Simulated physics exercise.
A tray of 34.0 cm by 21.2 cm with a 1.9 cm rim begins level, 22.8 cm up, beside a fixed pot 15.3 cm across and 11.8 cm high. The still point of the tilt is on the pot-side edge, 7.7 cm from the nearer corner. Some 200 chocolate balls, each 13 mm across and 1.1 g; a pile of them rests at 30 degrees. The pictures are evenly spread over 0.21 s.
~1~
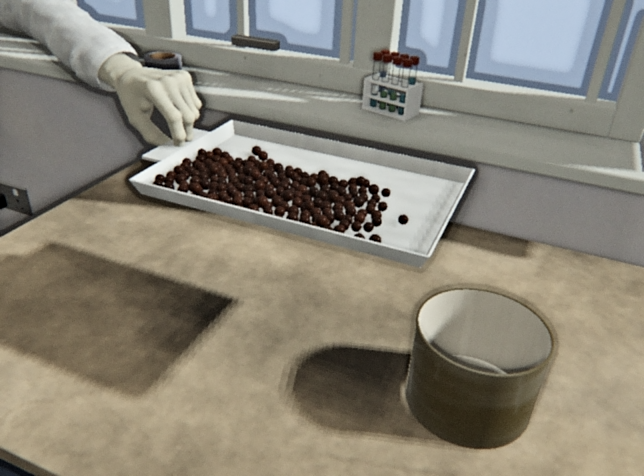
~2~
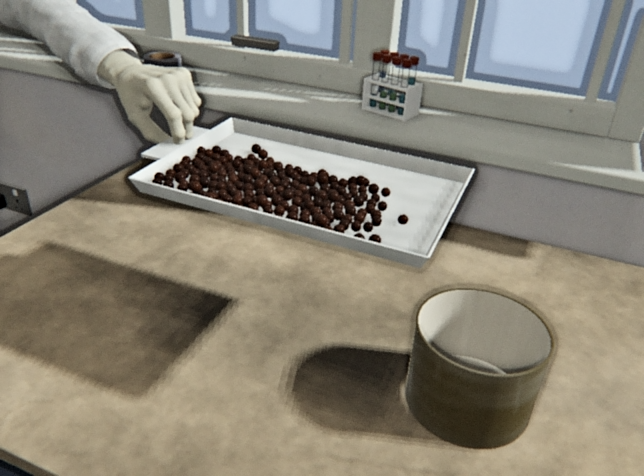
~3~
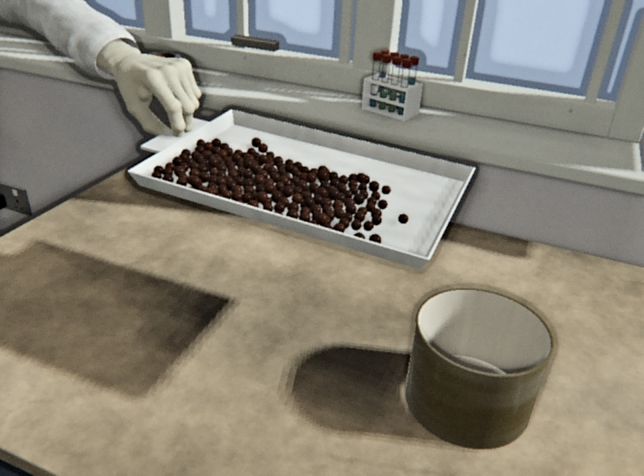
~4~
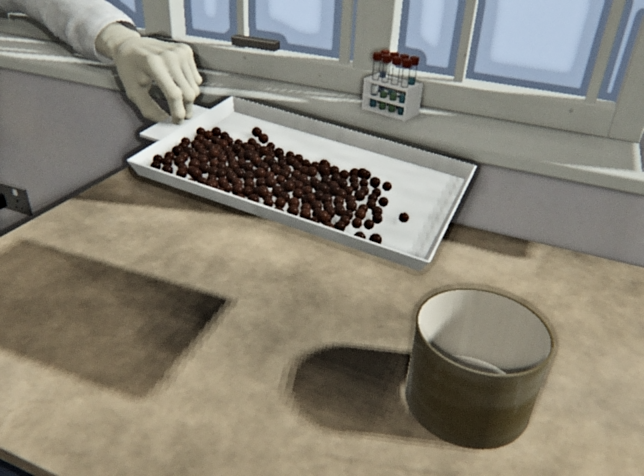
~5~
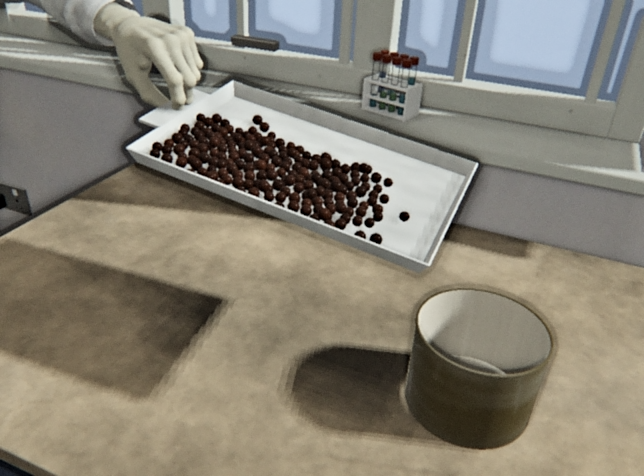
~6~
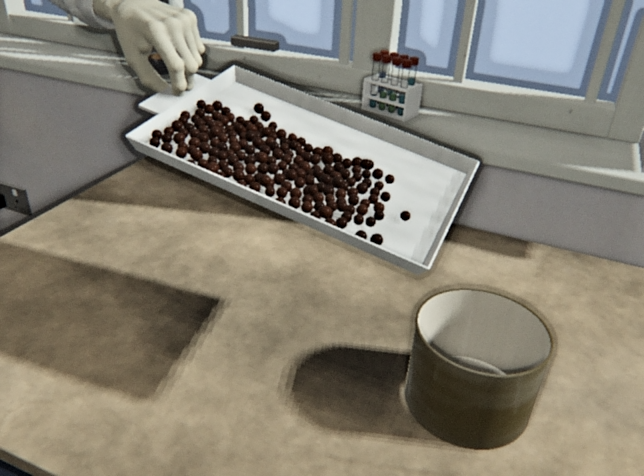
A shallow white tray scattered with small dark brown balls sits at the back of a mottled tan tabletop, seen from above at an angle beside a window. A pale hand in a white sleeve grips its left end, a rack of red-capped tubes stands on the sill, and an olive-brown pot is at right front. The hand slowly raises the tray's left end, while the balls stay clustered and the camera stays still.
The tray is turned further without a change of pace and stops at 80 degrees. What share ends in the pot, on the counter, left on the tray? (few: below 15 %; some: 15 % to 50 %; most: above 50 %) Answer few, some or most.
Pot some, counter most, tray few.
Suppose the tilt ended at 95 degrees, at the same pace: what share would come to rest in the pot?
Then about 35 per cent.
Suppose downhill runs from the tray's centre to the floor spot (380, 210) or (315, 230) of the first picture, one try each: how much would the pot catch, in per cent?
Some 60 and 0 per cent.
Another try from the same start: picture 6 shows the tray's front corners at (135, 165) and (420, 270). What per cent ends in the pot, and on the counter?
Pot 0, counter 100.
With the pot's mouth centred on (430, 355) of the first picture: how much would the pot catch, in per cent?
Some 90 per cent.
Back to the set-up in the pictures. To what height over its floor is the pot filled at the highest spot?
About 2.5 cm.
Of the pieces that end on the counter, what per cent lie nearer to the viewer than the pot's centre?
Roughly 100 per cent.
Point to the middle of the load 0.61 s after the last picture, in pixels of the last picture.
At about (423, 260).
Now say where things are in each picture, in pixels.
Tray tilt 0 degrees, front corners at (139, 178) and (423, 251); middle of the pieces at (269, 189); pot at (484, 327), in the first picture.
Tray tilt 1 degrees, front corners at (139, 176) and (423, 251); middle of the pieces at (268, 188), in the second picture.
Tray tilt 3 degrees, front corners at (138, 170) and (423, 253); middle of the pieces at (268, 184), in the third picture.
Tray tilt 6 degrees, front corners at (138, 159) and (423, 255), lowest corner right front; middle of the pieces at (269, 177), in the fourth picture.
Tray tilt 9 degrees, front corners at (137, 147) and (424, 258), lowest corner right front; middle of the pieces at (270, 169), in the fifth picture.
Tray tilt 13 degrees, front corners at (136, 135) and (424, 261), lowest corner right front; middle of the pieces at (271, 162); pot at (483, 328), in the sixth picture.
Then, 0.37 s after the last picture, tilt 46 degrees; the tray holds 100 %, the pot 0 %.
Then, 0.61 s after the last picture, tilt 67 degrees; the tray holds 60 %, the pot 5 %.
Then, 0.97 s after the last picture, tilt 80 degrees; the tray holds 5 %, the pot 30 %.
In the end, pot 35 %, counter 65 %, tray 0 %.
